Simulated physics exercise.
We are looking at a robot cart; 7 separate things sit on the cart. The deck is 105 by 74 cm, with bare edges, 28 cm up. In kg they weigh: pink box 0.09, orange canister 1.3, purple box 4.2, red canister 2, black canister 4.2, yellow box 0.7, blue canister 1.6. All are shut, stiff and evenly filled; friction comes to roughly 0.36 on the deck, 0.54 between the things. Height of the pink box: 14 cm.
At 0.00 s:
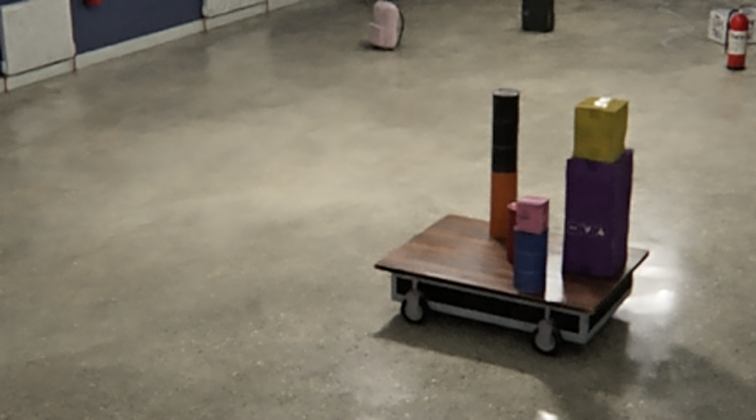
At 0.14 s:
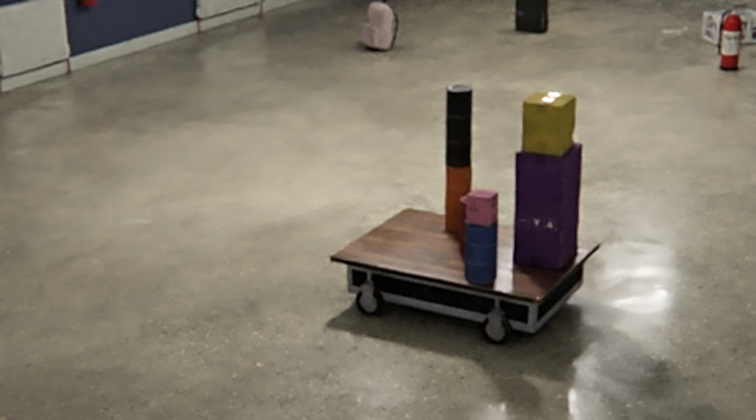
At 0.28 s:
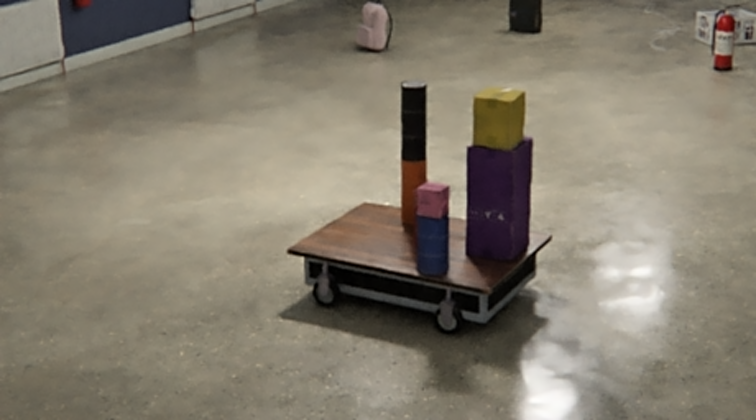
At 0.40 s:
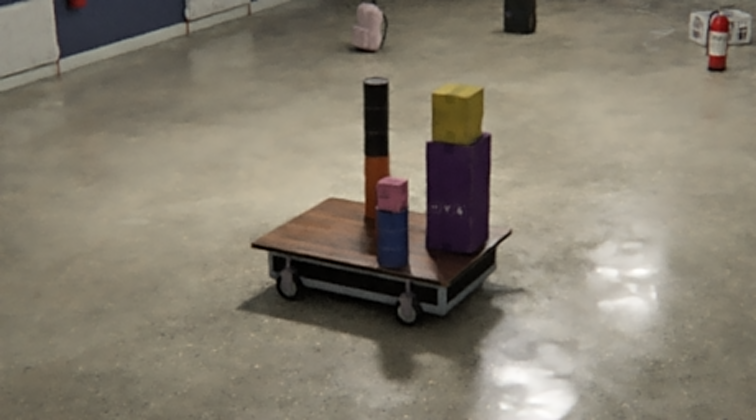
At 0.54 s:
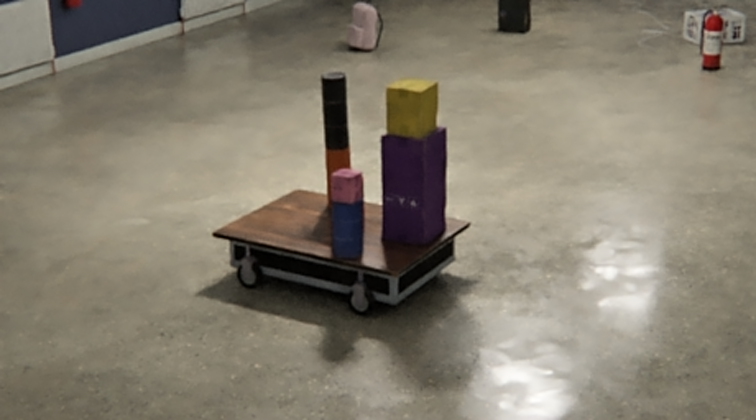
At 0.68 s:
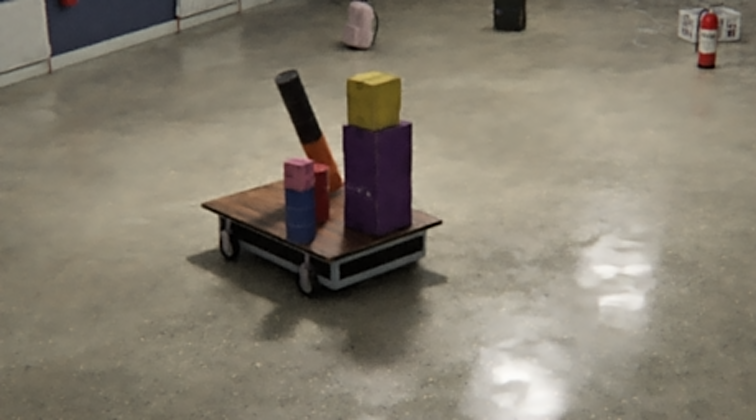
On a concrete floor, a loaded cart rolls left, then turns as the black-and-orange column leans left.
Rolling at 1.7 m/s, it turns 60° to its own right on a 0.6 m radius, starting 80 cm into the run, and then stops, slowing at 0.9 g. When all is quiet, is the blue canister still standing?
The blue canister topples.
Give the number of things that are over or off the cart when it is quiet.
In all, 4.
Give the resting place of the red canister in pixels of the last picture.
At about (272, 131).
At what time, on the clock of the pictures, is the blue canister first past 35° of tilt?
At about 1.0 s.
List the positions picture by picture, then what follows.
The first picture shows cart 0 cm along; blue canister (531, 257); pink box (533, 215).
The second picture shows cart 24 cm along; purple box (547, 203).
The third picture shows cart 48 cm along; black canister (414, 121); yellow box (499, 118).
The fourth picture shows cart 68 cm along; pink box (393, 194).
The fifth picture shows cart 92 cm along, turned 2°; black canister (335, 111) shifted 2 cm; purple box (414, 183).
The sixth picture shows cart 116 cm along, turned 20°; blue canister (300, 212) shifted 6 cm; black canister (299, 107) at 22° to upright.
Around 0.98 s, cart 167 cm along, turned 59°; pink box, black canister and blue canister now off the cart; orange canister on its side; red canister shifted 29 cm.
Around 1.38 s, cart 189 cm along, turned 60°, stopped; orange canister on its side; red canister shifted 42 cm; yellow box shifted 20 cm.
Finally (2.6 s), off the cart and tipped over, pink box, orange canister, black canister and blue canister; not toppled but over 10 cm from the start, purple box, red canister and yellow box. In the last view, blue canister near (142, 214).
